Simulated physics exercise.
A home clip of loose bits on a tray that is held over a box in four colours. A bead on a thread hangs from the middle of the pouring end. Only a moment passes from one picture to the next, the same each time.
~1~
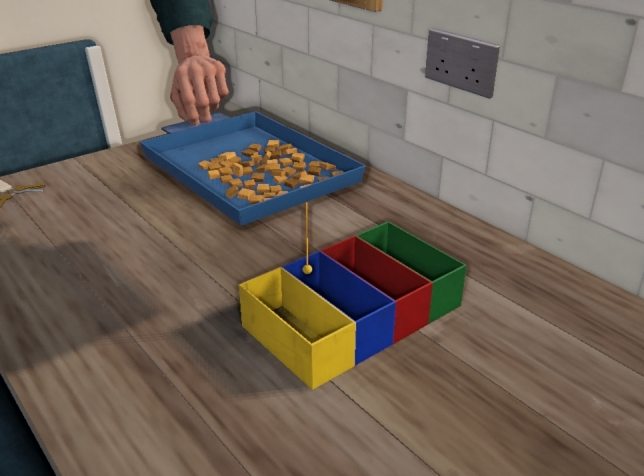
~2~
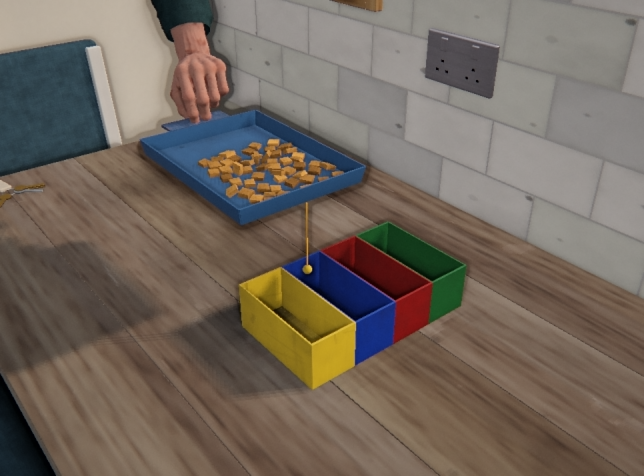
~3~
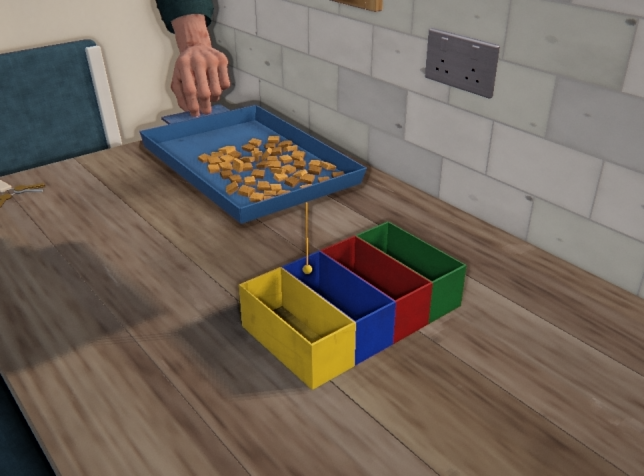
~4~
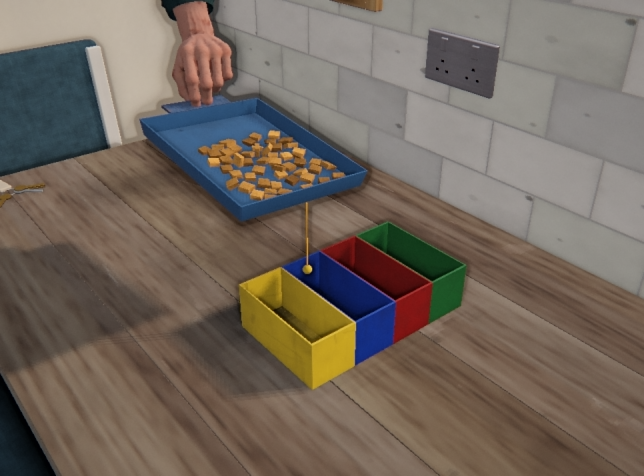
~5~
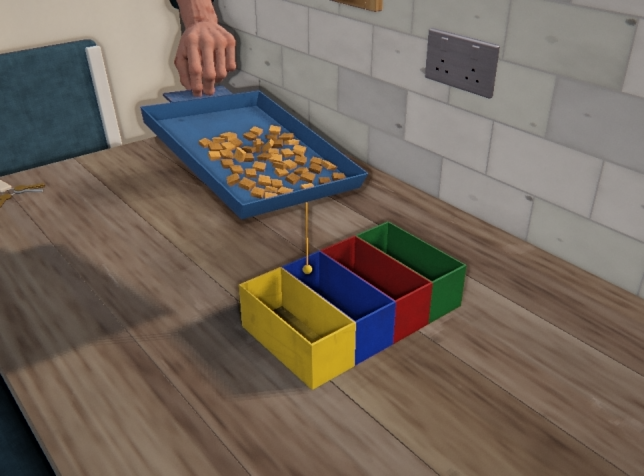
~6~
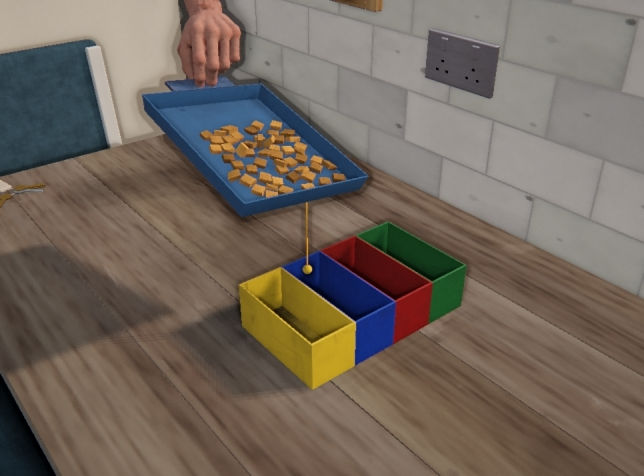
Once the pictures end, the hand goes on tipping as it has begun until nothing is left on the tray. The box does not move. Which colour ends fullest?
Fullest: The red cell.
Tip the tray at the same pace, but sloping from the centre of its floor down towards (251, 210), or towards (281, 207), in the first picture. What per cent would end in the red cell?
First some 0, then 0 per cent.
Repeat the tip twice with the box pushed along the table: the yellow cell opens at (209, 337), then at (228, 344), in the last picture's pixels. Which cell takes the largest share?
First that green cell, then the green cell.
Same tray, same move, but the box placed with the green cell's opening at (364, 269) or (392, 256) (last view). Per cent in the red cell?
About 10 and 80 per cent.
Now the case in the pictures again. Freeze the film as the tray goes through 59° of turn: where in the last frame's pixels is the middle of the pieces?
Around (319, 158).
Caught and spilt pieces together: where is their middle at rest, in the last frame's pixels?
At about (369, 303).
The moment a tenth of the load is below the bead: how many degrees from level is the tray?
At some 95 degrees.
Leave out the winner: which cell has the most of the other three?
In second place: Blue.
Soon, tray tipped steeply; nearly all on the tray; a stray few falling or outside the box.
A while on, tray tipped right over; nearly all on the tray; a small part in the red cell; a stray few falling or outside the box.
Towards the end, tray tipped past a quarter turn; most in the red cell; about a quarter in the blue cell; a stray few in the green cell.
Finally, tray tipped past a quarter turn; most in the red cell; about a quarter in the blue cell; a stray few in the green cell; none in the yellow cell.
